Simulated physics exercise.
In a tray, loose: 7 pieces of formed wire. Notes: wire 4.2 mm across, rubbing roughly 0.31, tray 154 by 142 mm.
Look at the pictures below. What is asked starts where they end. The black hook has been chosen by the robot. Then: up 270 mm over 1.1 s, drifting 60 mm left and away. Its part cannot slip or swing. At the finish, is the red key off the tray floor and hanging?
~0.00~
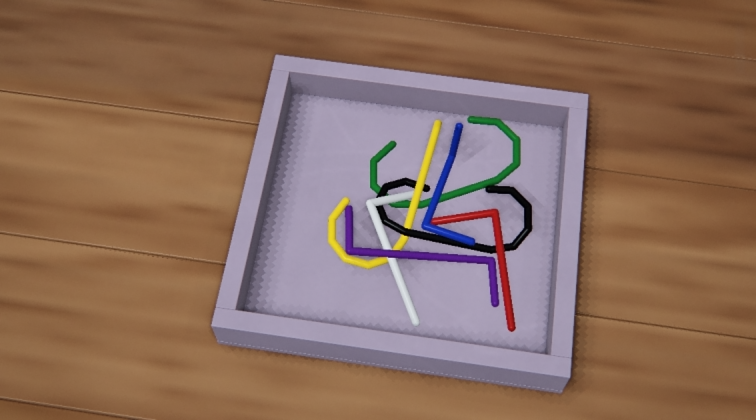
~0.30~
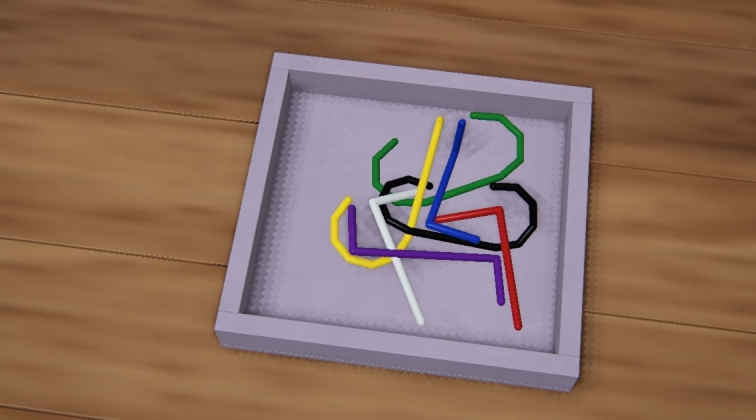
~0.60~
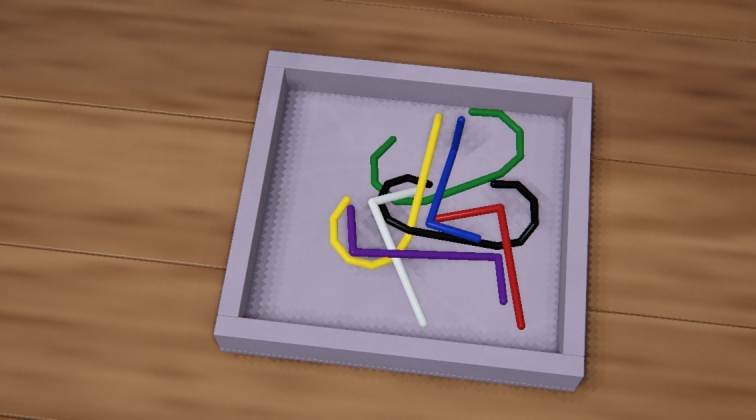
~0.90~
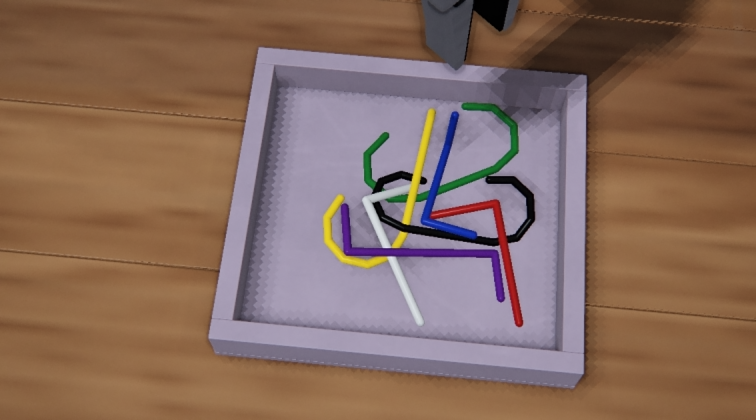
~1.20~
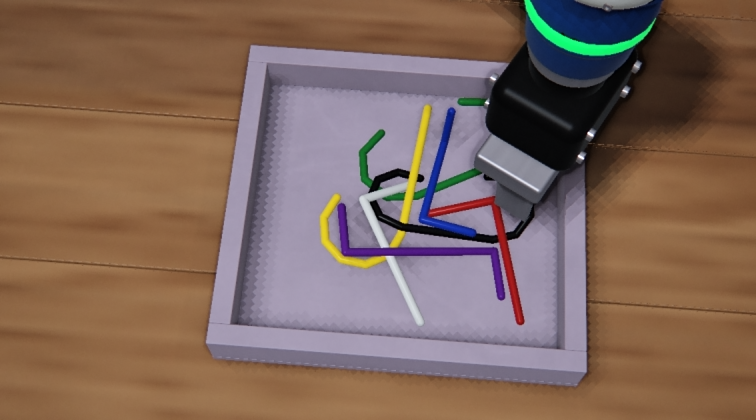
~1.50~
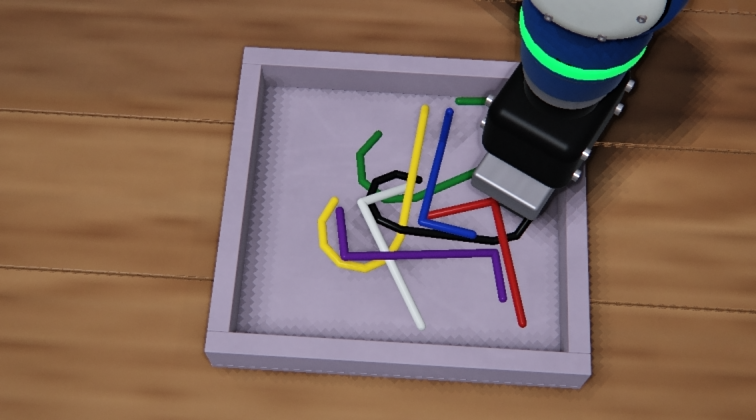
Yes.
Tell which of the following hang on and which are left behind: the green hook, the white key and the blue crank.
One by one: Green hook does not come, then white key comes along, then blue crank does not come.
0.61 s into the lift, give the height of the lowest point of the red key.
100 mm.
After 1.83 s, lowest point more than 20 mm over the tray floor, black hook 58 mm.
After 2.11 s, lowest point more than 20 mm over the tray floor, black hook 158 mm, red key 103 mm, white key 103 mm.
After 2.60 s, lowest point more than 20 mm over the tray floor, black hook 272 mm, white key 217 mm, red key 216 mm.
End, hanging black hook 272 mm, white key 216 mm, red key 215 mm; the other 4 are down.
